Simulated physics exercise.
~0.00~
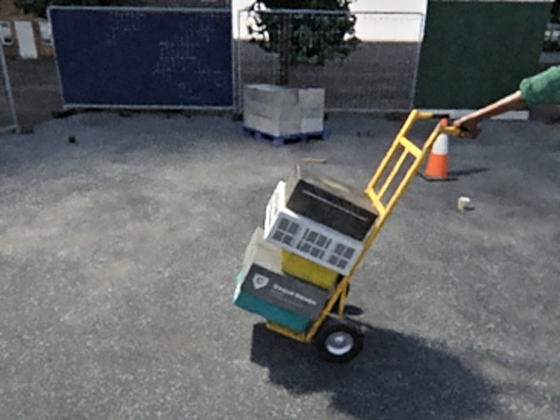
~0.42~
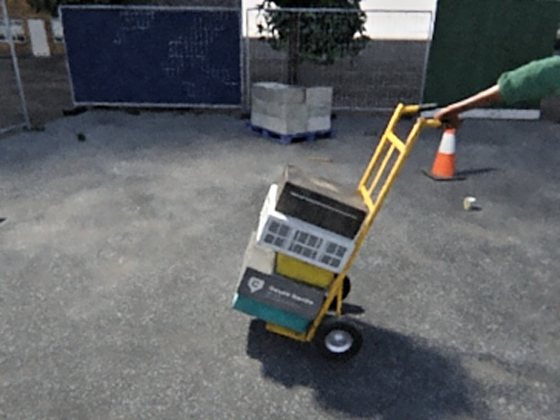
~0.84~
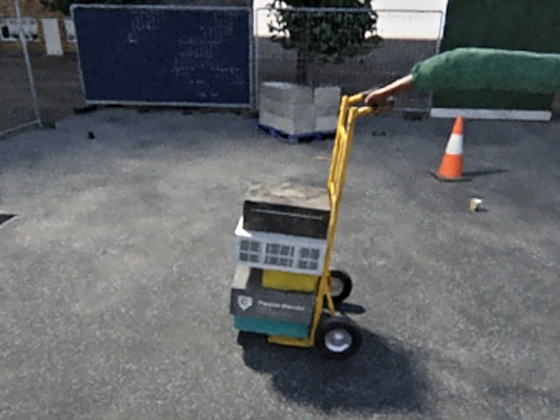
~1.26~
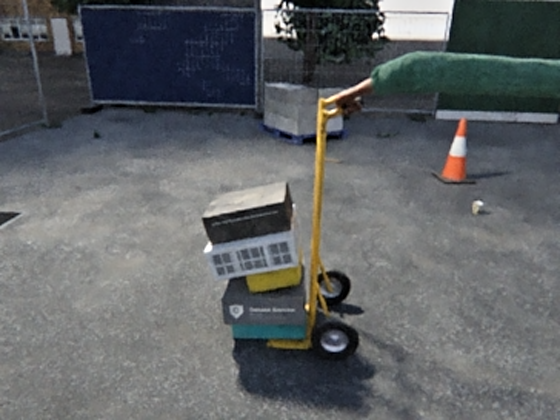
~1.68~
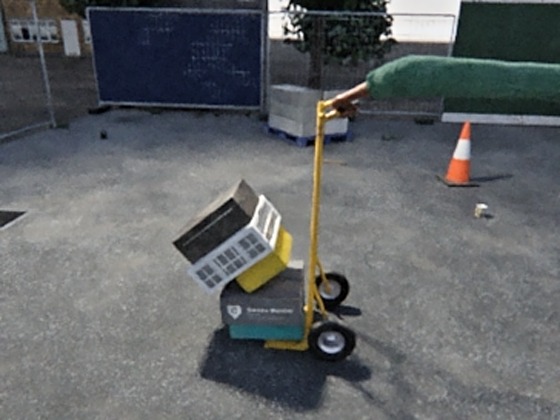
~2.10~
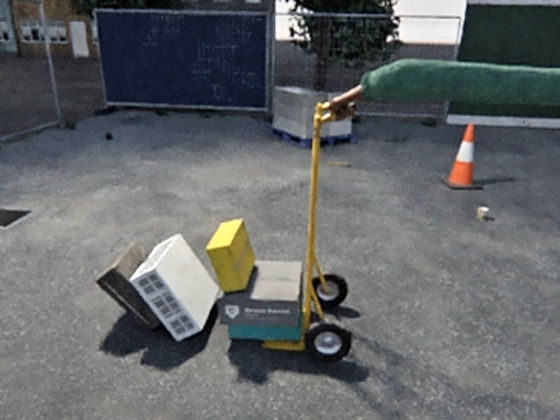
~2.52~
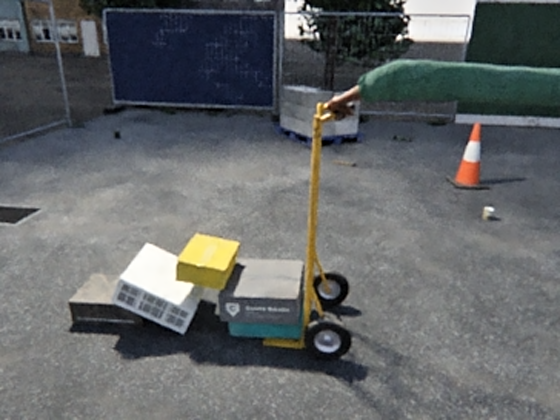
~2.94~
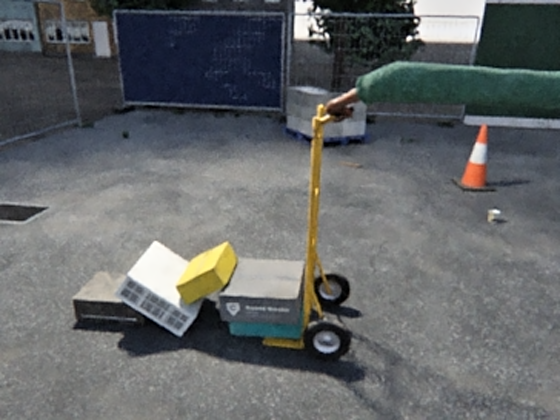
In a fenced paved yard, a green-sleeved arm swung a loaded yellow hand truck upright, and the black toolbox, white crate and yellow box tipped off to the left, ending heaped on the ground beside the grey and turquoise boxes still on the truck.
